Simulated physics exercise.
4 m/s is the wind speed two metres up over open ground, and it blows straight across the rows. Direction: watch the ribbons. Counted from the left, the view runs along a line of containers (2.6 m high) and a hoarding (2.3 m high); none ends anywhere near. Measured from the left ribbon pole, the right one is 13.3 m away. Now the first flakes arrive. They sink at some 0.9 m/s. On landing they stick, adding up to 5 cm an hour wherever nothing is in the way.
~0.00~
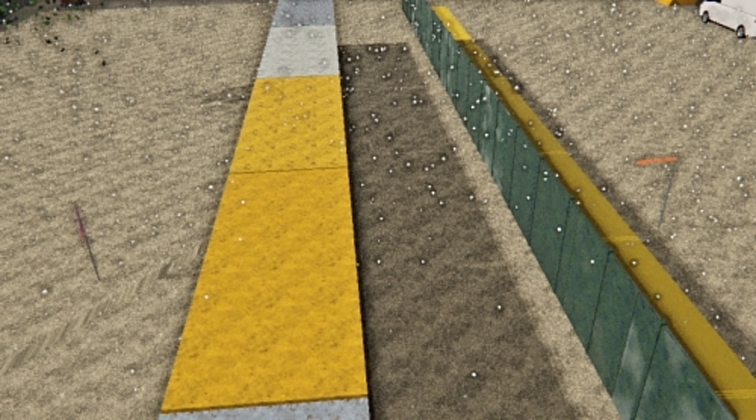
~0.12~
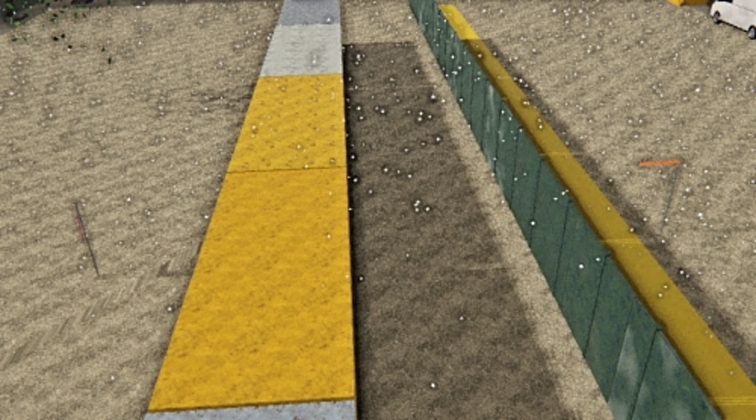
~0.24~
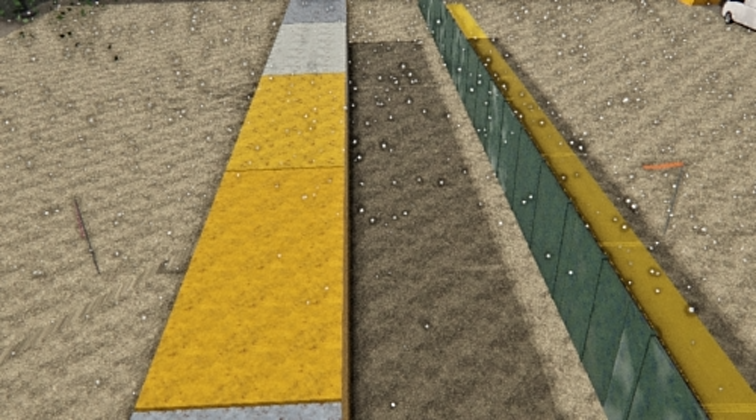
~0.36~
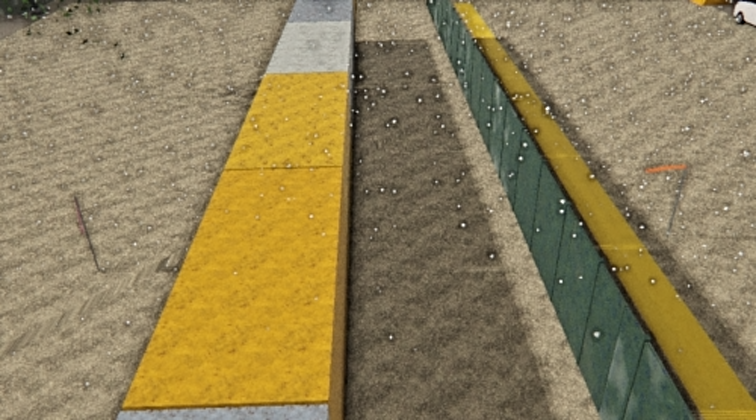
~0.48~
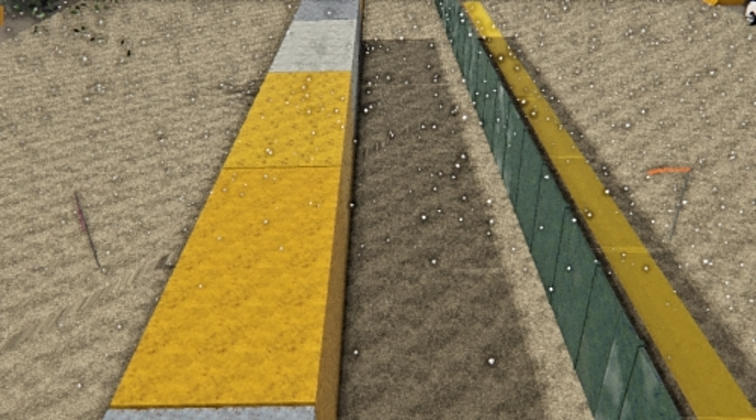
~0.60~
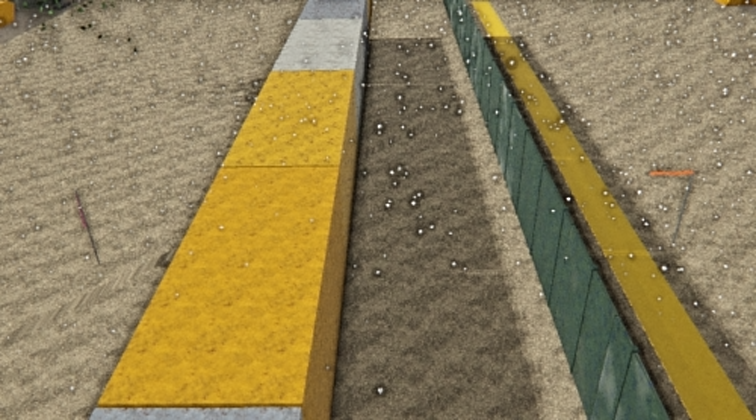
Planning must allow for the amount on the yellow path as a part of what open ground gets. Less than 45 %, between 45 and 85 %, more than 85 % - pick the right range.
The right range is over 85 %.
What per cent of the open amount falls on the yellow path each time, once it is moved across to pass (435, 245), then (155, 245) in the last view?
About 30 %, then 100 %.
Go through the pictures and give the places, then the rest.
The first picture shows the left ribbon ends at (84, 243), hanging almost straight.
The second picture shows the right ribbon ends at (640, 164), leaning 85 degrees to the left and the yellow one passes (612, 232).
The third picture shows above the rows the flakes slant 85 degrees from upright, towards the left and the top of the hoarding crosses (520, 125).
The fourth picture shows the right ribbon ends at (646, 171), leaning 85 degrees to the left and the yellow one passes (583, 187).
The fifth picture shows the left ribbon ends at (84, 231), hanging almost straight and above the rows the flakes slant 85 degrees from upright, towards the left.
The sixth picture shows the right ribbon ends at (651, 174), leaning 85 degrees to the left and the top of the hoarding crosses (526, 127).
After 10 minutes open ground has 8 mm and the yellow path 8 mm.
After 30 minutes open ground has 25 mm and the yellow path 25 mm.
After 60 minutes open ground has 50 mm and the yellow path 50 mm, so the yellow path has 100 % of the open amount; the left half of it has 102 %, the right half 98 %.
